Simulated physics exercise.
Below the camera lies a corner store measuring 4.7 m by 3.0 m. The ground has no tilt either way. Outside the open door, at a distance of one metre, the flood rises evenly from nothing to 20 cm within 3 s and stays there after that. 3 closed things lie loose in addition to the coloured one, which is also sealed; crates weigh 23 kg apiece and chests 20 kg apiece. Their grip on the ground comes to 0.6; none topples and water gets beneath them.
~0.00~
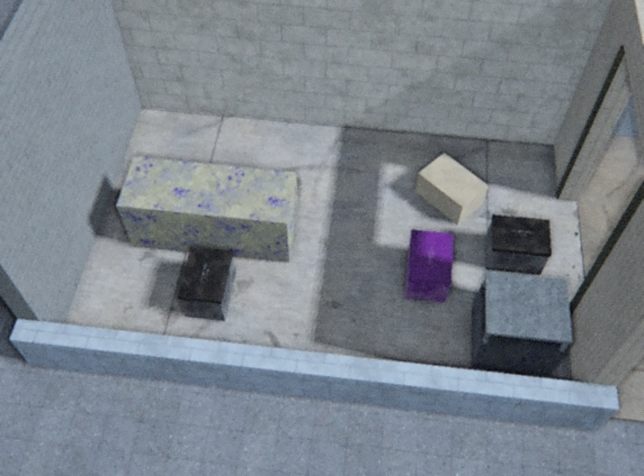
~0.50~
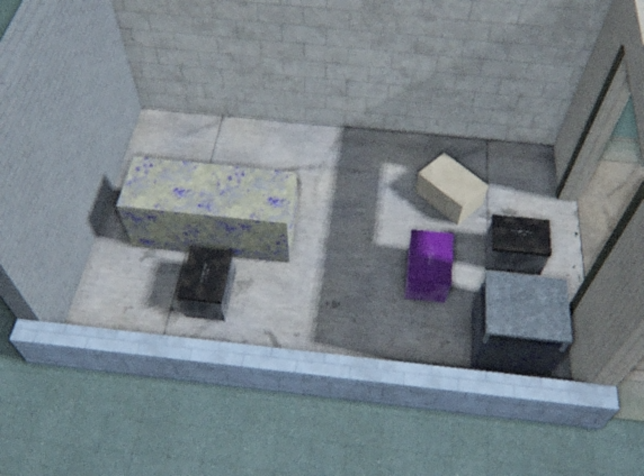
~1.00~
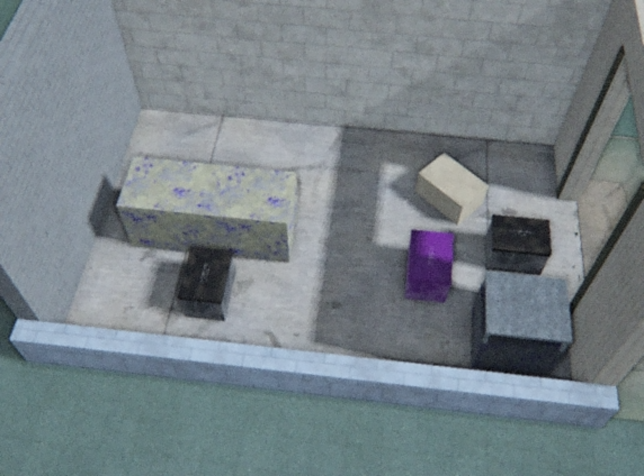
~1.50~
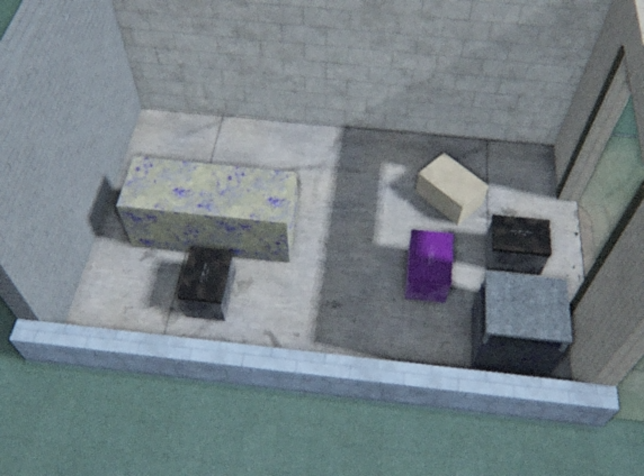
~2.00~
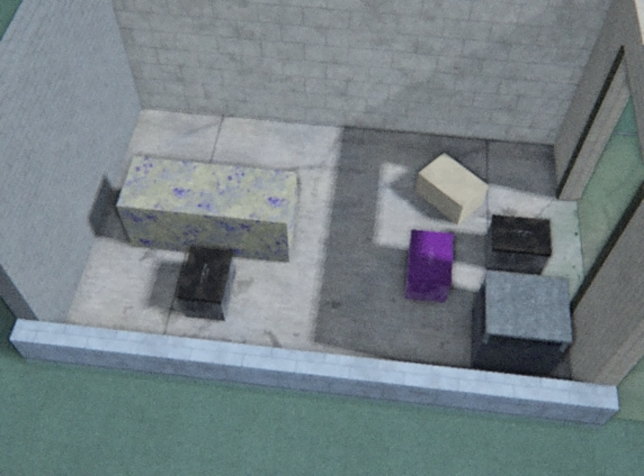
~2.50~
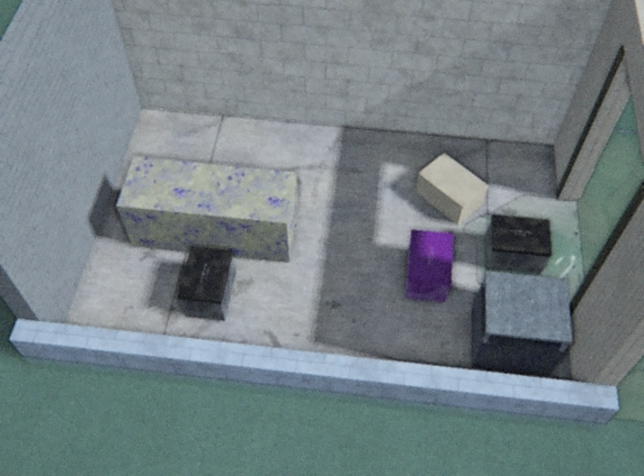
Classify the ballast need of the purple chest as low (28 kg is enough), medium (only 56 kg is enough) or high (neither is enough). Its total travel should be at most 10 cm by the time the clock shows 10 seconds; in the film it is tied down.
Medium.
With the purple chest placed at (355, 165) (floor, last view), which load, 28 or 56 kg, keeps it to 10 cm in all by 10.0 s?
Looking at the loads, both keep it.
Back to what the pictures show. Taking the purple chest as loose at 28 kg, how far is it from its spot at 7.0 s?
Shift: About 50 cm.
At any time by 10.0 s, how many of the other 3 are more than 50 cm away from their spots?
It works out to 2.
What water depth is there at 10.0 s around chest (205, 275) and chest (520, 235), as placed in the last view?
About 9 and 8 cm.
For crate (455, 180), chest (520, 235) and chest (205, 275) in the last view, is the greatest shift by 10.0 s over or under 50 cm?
Reading the three in turn gives surpassed, surpassed and not surpassed.
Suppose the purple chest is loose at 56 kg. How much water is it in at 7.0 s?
Close to 7 cm deep.
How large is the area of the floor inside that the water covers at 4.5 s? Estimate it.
The covered patch comes to about 5.5 m2.
After 3.5 s the purple chest would be 0 cm from its start with 28 kg and 0 cm from its start with 56 kg; 4 cm of water round it then.
After 4.5 s the purple chest would be 26 cm from its start with 28 kg and 0 cm from its start with 56 kg; 7 cm of water round it then.
After 7.0 s the purple chest would be 46 cm from its start with 28 kg and 0 cm from its start with 56 kg; 7 cm of water round it then.
After 10.0 s the purple chest would be 67 cm from its start with 28 kg and 0 cm from its start with 56 kg; 9 cm of water round it then.
